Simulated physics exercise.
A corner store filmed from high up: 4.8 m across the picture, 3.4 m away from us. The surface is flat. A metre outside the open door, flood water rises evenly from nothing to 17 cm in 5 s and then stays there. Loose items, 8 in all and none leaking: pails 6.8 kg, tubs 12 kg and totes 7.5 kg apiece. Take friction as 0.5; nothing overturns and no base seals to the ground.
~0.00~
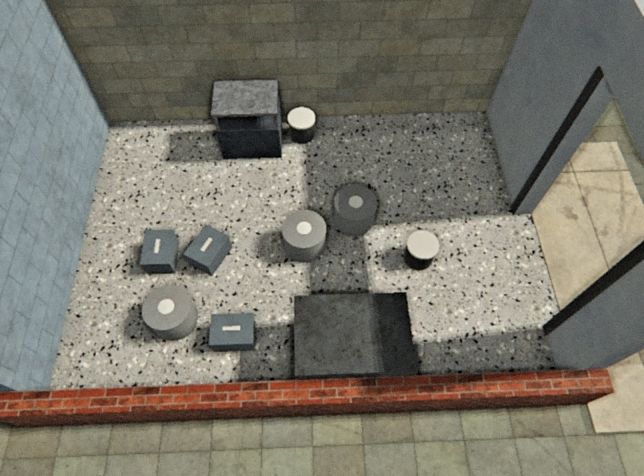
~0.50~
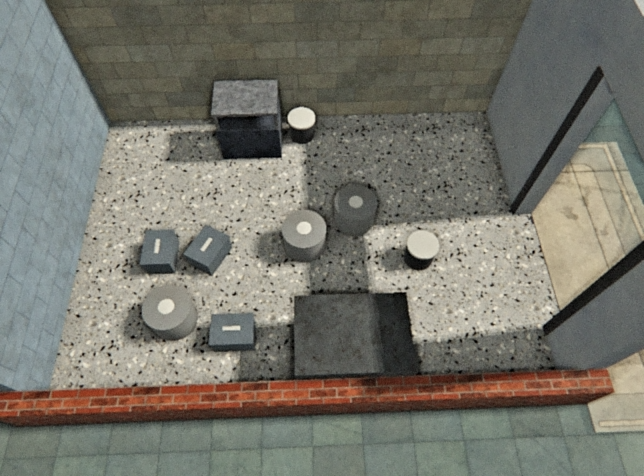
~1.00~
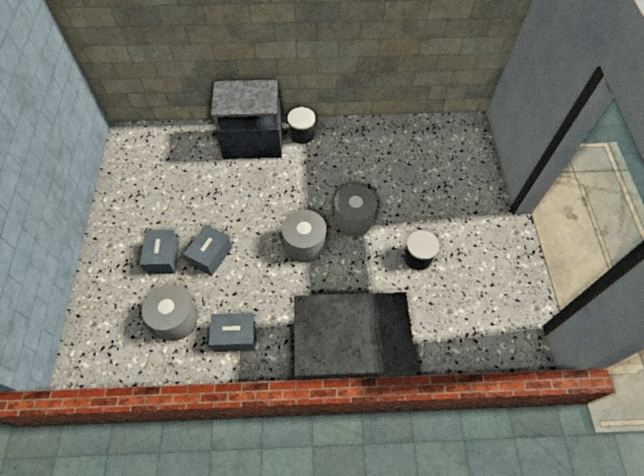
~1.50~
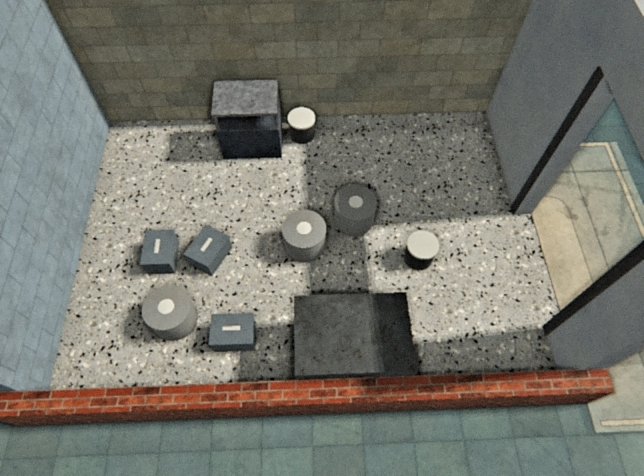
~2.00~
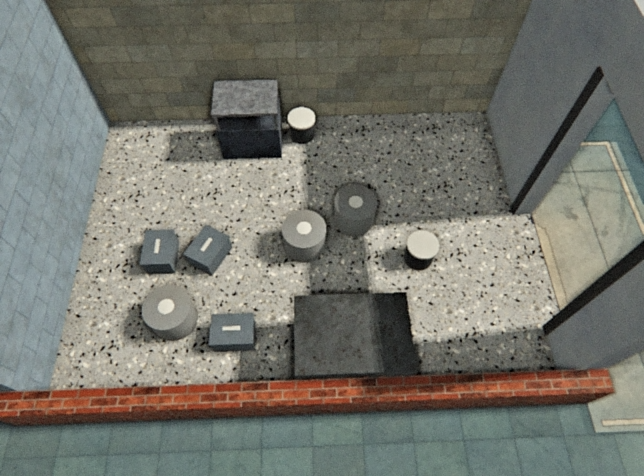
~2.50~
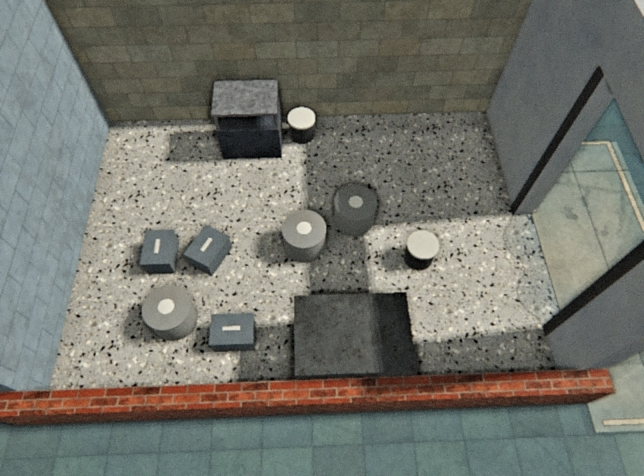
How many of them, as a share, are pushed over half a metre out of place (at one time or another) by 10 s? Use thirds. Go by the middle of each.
It is from one to two thirds.
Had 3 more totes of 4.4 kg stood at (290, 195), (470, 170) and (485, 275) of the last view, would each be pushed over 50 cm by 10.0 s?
In that order: Over, under, past it.
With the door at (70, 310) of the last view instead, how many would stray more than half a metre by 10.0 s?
Then 4.
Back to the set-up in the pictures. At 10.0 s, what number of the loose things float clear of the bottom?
I count 2.
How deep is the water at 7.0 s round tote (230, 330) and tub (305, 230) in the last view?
Roughly 2 and 4 cm.
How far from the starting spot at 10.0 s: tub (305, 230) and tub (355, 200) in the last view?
In turn: 60 cm, 100 cm.
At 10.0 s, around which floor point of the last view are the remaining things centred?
Around (227, 243).
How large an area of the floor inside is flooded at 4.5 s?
About 3.5 m2.
After 3.5 s 0 of 8 are over 50 cm from their spots; 0 afloat.
After 4.5 s 0 of 8 are over 50 cm from their spots; 0 afloat.
After 7.0 s 1 of 8 are over 50 cm from their spots; 0 afloat.
After 10.0 s 3 of 8 are over 50 cm from their spots, and 3 have been at some point; 2 afloat.
